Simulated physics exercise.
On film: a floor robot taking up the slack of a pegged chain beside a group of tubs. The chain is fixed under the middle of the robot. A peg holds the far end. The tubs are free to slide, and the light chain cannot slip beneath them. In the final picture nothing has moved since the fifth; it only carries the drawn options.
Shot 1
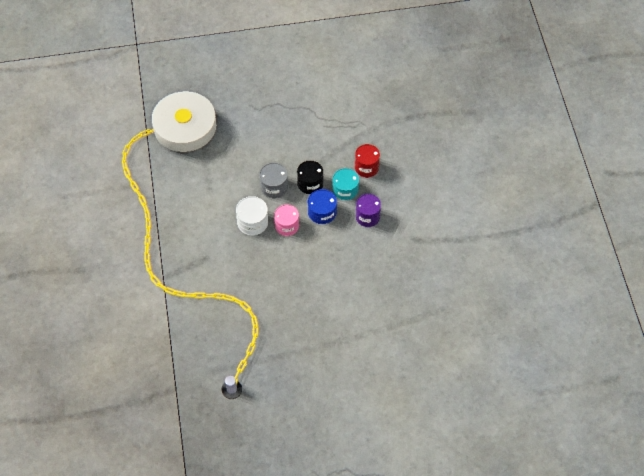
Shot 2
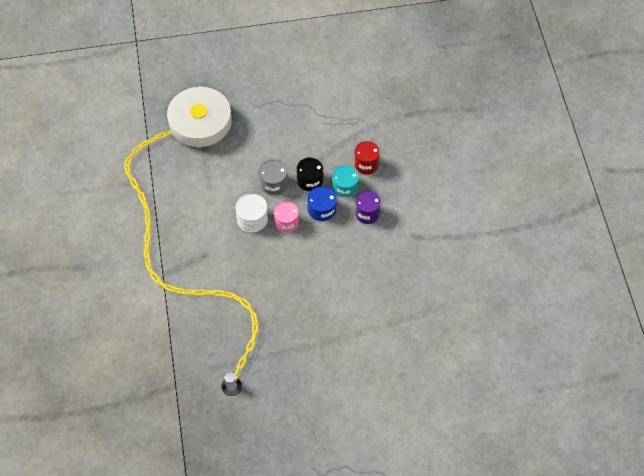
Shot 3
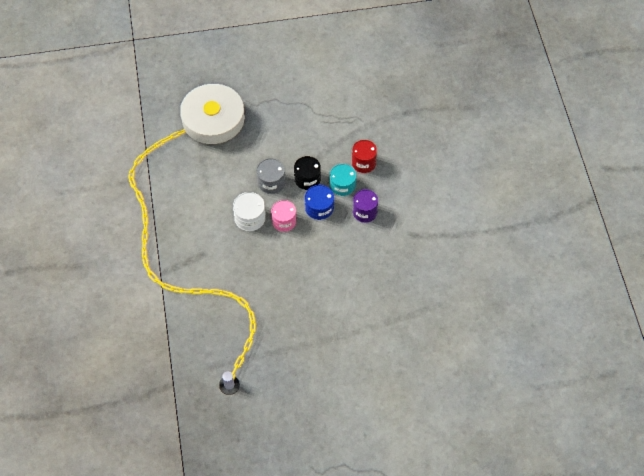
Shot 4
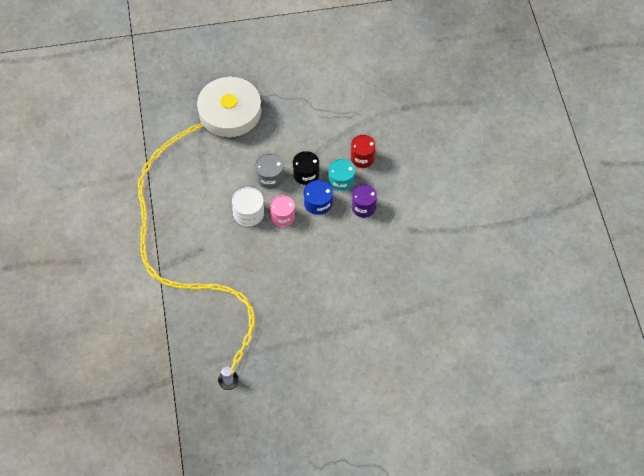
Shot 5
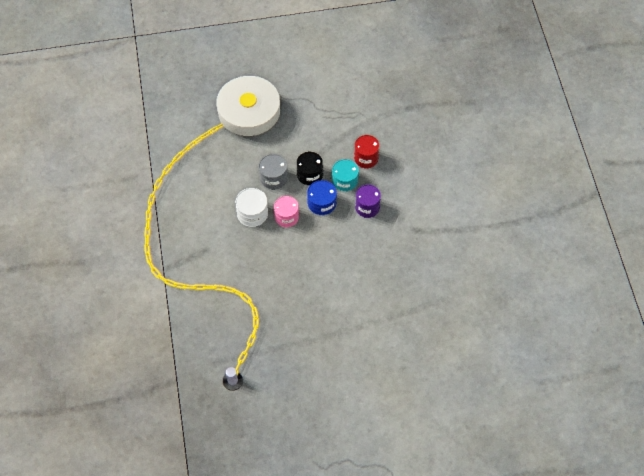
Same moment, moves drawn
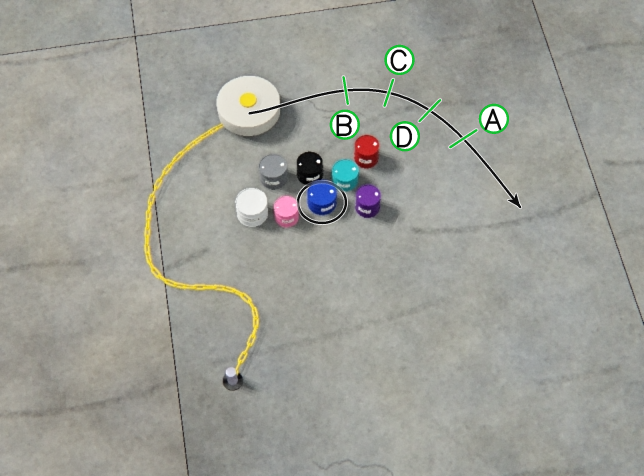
In the video, a round white robot with a yellow center, attached to a yellow chain pegged at its far end, moves rightward and slightly upward above eight colored tubs, drawing the upper part of the chain into a smoother curve.
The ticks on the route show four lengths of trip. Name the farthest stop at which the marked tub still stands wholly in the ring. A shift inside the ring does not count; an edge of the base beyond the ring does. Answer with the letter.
It should halt at A.
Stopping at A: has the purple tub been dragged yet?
By then, no.
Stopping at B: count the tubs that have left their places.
The count is none.
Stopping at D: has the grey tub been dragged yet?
Yes.
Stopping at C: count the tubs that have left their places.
By then, none.
On the marked copy, A at (463, 139); B at (346, 90); C at (389, 93); D at (430, 111); the ring at (322, 202); the route from (249, 113) via (408, 99) to (520, 207).
Taking A. A third of the way, robot (328, 87); blue tub (322, 198).
Two thirds of the way, robot (409, 92); blue tub (322, 198).
When it is over, robot (464, 132); blue tub (322, 199); black tub (317, 175); pink tub (302, 213); grey tub (295, 190); white tub (274, 214); the blue tub is still in its ring.
As for the rest, B is safe but short; C is safe but short; D is safe but short.
